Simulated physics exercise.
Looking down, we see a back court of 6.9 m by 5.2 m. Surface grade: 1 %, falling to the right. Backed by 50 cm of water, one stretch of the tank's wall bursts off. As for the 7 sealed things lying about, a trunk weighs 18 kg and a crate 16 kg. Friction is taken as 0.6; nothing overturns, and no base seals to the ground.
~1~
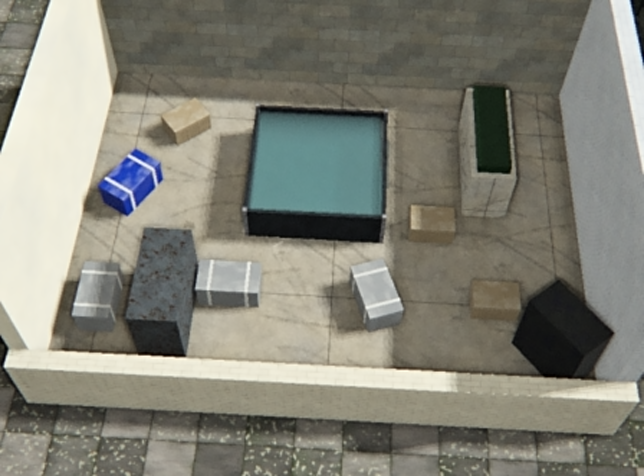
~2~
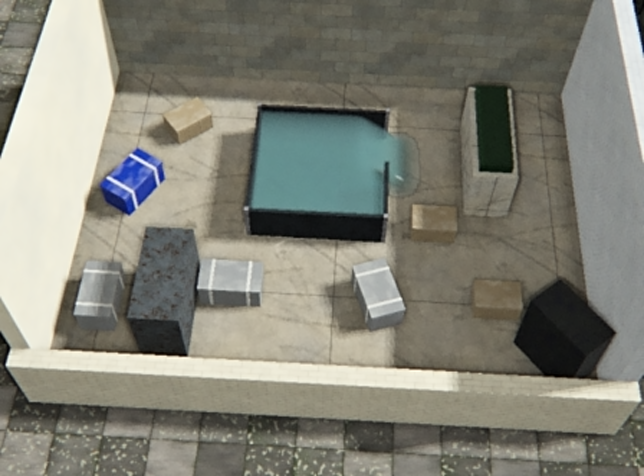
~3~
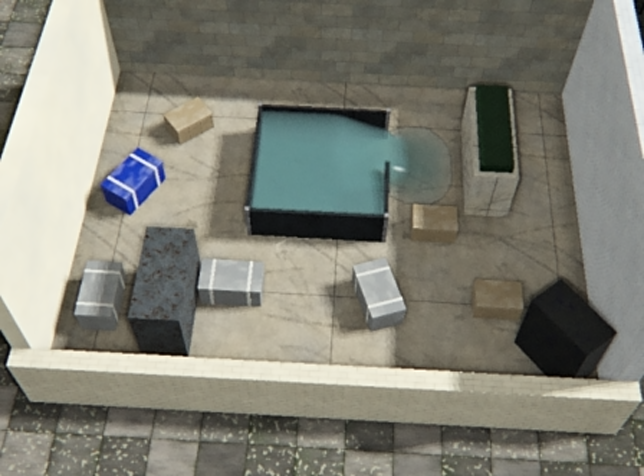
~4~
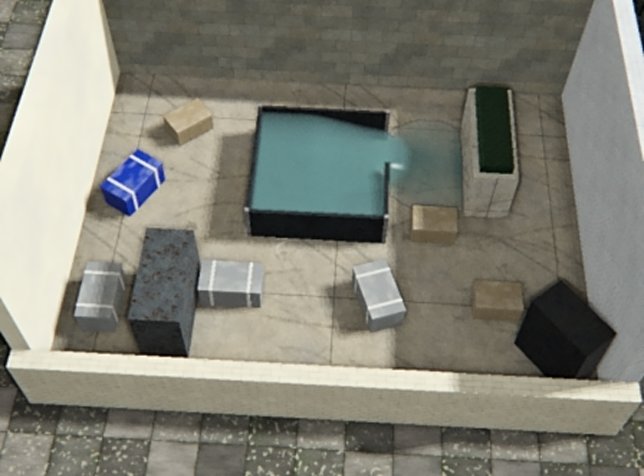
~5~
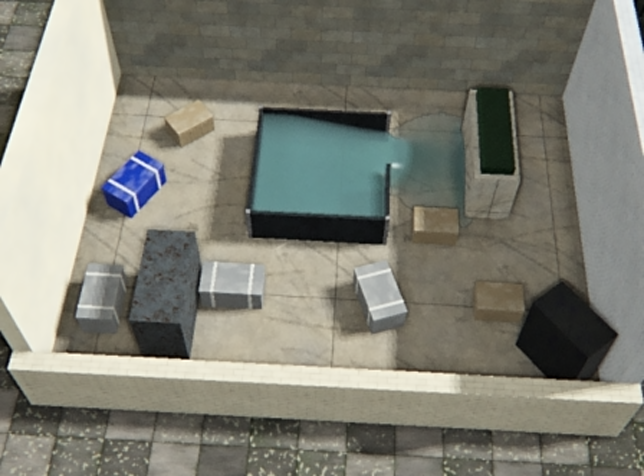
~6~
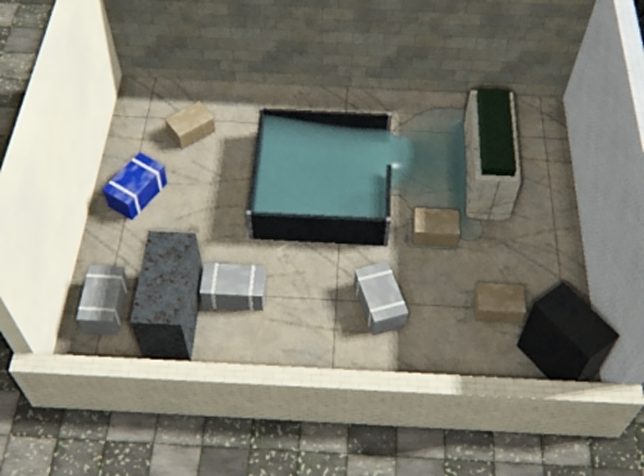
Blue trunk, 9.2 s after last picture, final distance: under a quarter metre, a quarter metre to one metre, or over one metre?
Under a quarter metre.
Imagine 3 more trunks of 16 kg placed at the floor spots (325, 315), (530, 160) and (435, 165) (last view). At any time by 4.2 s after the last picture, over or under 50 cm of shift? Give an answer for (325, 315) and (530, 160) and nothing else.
First not far enough, second not far enough.
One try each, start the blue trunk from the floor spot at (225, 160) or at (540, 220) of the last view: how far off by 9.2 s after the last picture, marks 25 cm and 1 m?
Respectively: It rests almost unmoved; it is shoved a long way.
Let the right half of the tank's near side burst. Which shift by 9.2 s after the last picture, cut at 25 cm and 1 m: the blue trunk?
From there, the blue trunk remains planted.
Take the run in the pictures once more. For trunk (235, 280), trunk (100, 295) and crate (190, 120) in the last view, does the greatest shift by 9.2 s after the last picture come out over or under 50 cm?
Within the limit, then within the limit, then within the limit.
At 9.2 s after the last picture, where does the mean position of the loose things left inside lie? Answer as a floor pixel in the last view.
I'd put it around (240, 276).
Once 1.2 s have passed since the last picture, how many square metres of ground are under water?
The covered patch comes to about 10.5 m2.
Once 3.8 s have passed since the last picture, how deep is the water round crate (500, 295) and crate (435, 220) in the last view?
I'd put it at 8 cm and 6 cm respectively.
Then, 1.2 s after the last picture the blue trunk is near (133, 178), 0.0 m from its start, aground; 0 afloat.
Then, 3.8 s after the last picture the blue trunk is near (133, 178), 0.0 m from its start, aground; 0 afloat.
Then, 6.2 s after the last picture the blue trunk is near (133, 178), 0.0 m from its start, aground; 2 afloat.
Then, 9.2 s after the last picture the blue trunk is near (133, 178), 0.0 m from its start, aground; 4 afloat.
